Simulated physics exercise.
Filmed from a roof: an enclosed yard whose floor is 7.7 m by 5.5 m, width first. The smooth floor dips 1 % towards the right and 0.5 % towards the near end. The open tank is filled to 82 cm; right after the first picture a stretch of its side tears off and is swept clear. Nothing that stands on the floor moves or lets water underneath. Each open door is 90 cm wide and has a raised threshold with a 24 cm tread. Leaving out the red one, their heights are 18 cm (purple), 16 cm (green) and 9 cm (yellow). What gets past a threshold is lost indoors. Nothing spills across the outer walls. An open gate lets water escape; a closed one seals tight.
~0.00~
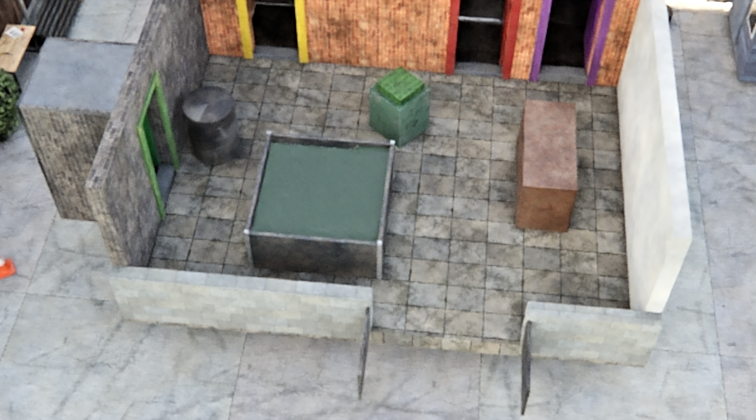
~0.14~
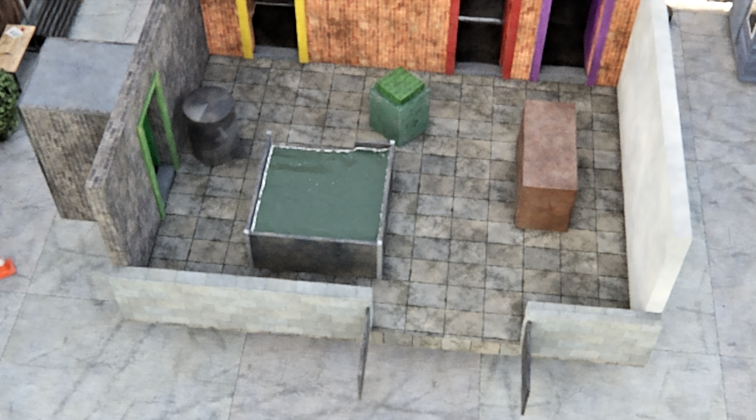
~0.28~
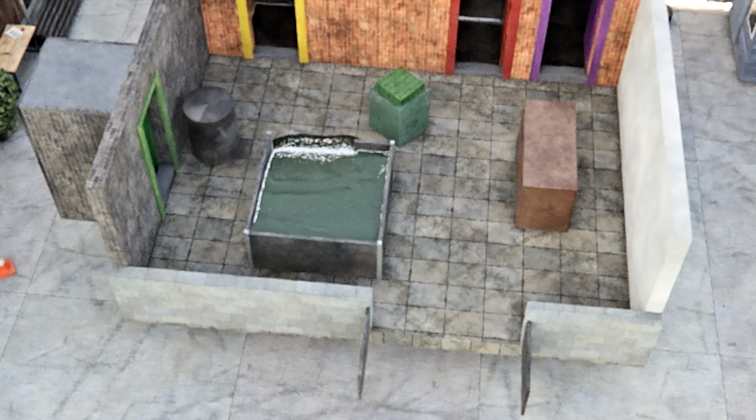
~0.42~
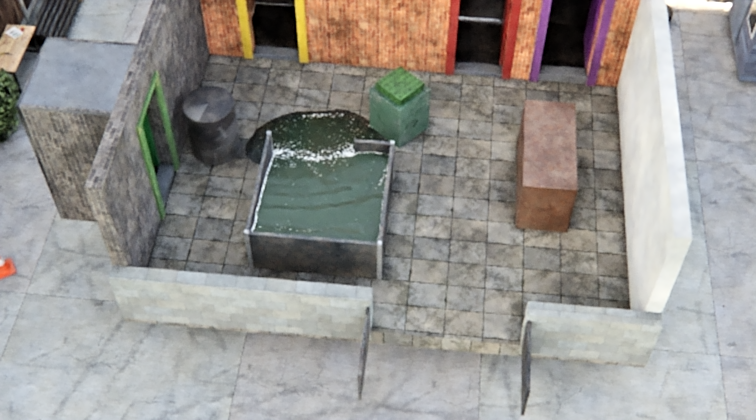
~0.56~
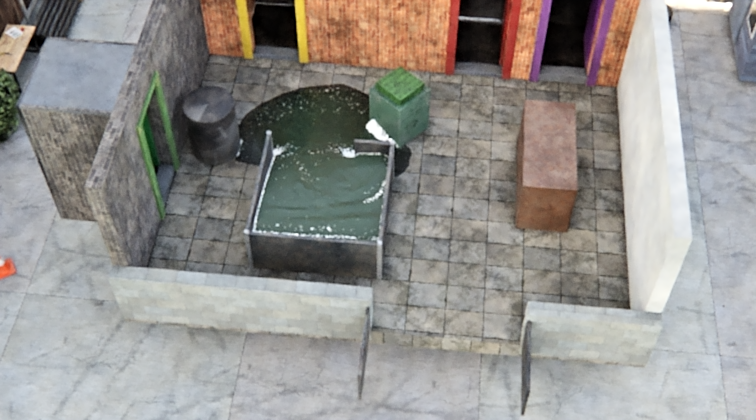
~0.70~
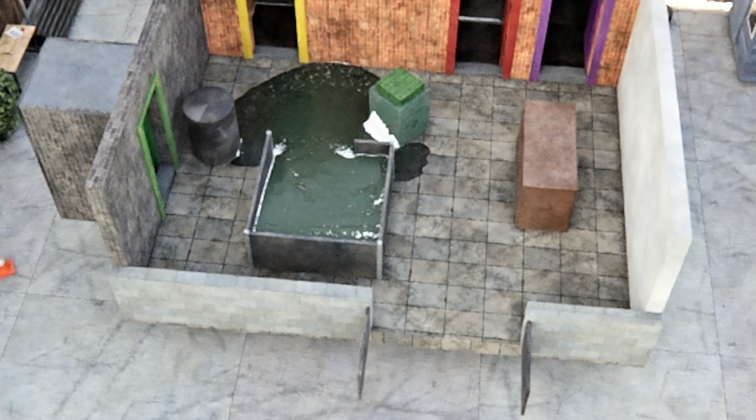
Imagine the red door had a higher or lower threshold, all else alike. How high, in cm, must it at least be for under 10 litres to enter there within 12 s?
It would have to be roughly 5.5 cm high.
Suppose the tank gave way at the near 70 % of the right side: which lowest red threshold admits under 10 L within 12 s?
Some 12.5 cm.
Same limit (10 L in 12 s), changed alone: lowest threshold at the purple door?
Roughly 11.0 cm at purple.
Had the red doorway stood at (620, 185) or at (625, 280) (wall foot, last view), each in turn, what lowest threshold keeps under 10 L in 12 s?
About 8.5 and 10.5 cm.
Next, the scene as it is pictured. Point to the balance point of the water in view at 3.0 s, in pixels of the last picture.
At about (331, 144).
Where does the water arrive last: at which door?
Last comes the green one.
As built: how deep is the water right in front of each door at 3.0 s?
In cm: Red 8, purple 4, green 0, yellow 27.
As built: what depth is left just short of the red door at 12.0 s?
Roughly 3.0 cm deep.
After 1.4 s water covers 25 % of the floor, deepest (49 cm) near (351, 68); it has not reached the red door.
After 3.0 s water covers 45 % of the floor, deepest (32 cm) near (210, 57); 8 cm at the red door, 0 litres in over its 9 cm threshold.
After 12.0 s water covers 95 % of the floor, deepest (13 cm) near (619, 246); 3 cm at the red door, 0 litres in over its 9 cm threshold.
At the red door as built, the water arrived by 1.6 s and peaked near 9 cm at 2.6 s.
Run again over the same 12 s with other heights there, 14 litres in over 5 cm, 5 litres over 6.5 cm. The limit of 10 litres is kept from about 5.5 cm up.
